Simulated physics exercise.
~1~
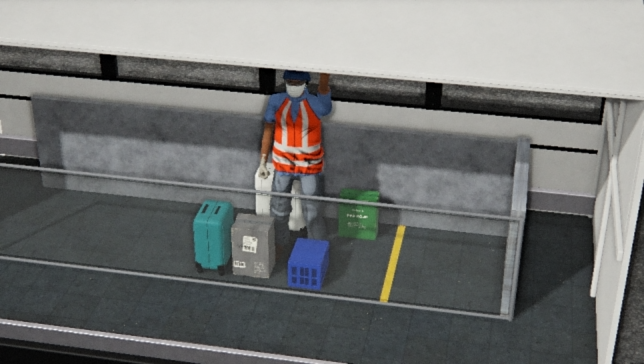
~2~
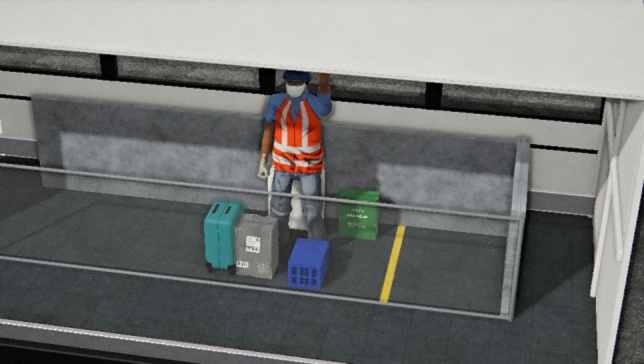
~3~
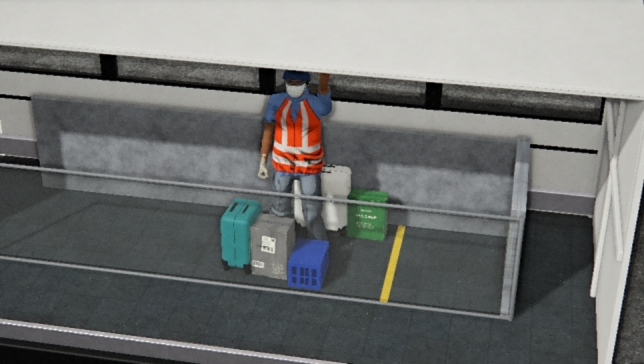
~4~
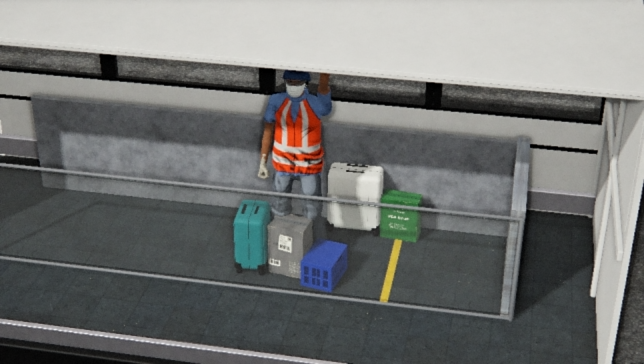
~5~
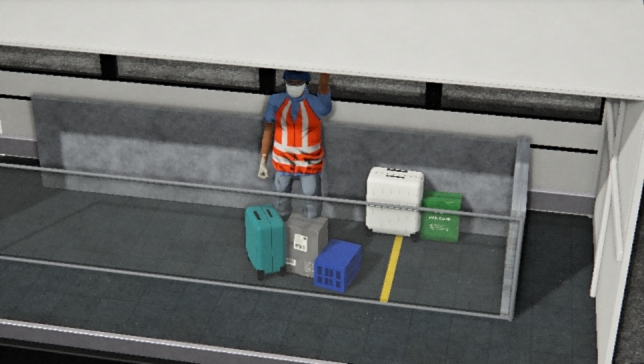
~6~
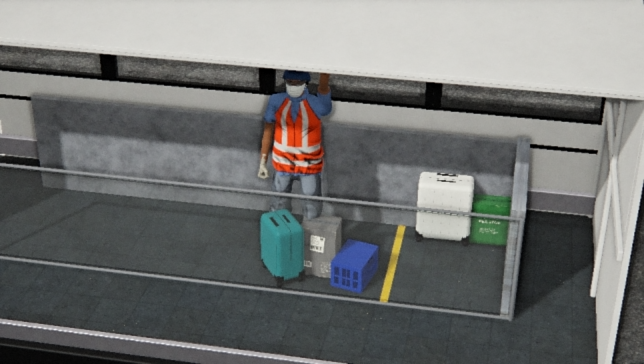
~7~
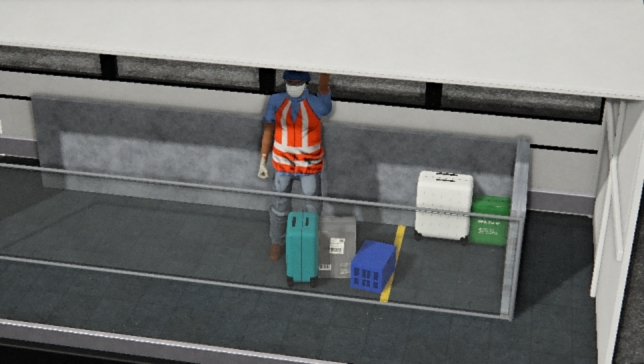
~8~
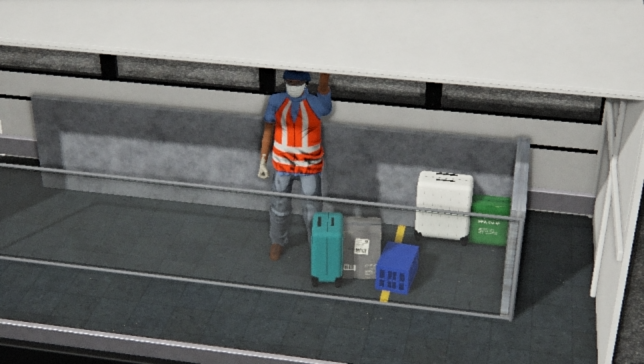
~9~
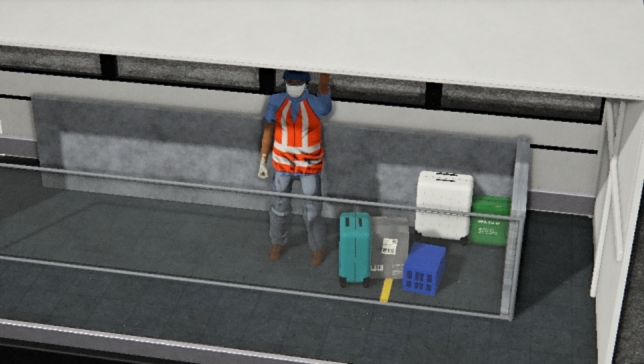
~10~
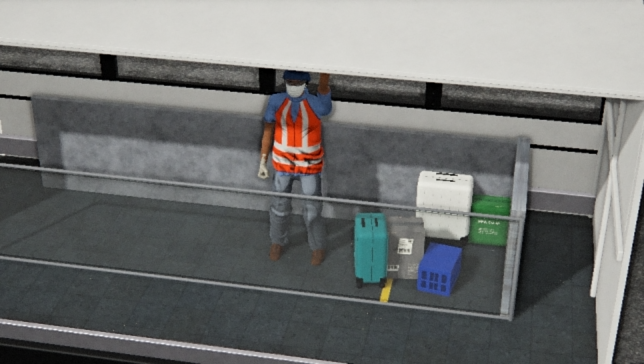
A worker in an orange safety vest and blue cap stands with one arm raised against a low grey wall, seen from above in a railed bay. Around him are a white case, a teal case, a grey pack, a blue crate and a green carton, with a yellow line on the floor. The white case slides right behind the others and drives the green carton to the far right end. The teal case, grey pack and blue crate slide right together. At the end the pack and crate are past the line, while the teal case stops just short.
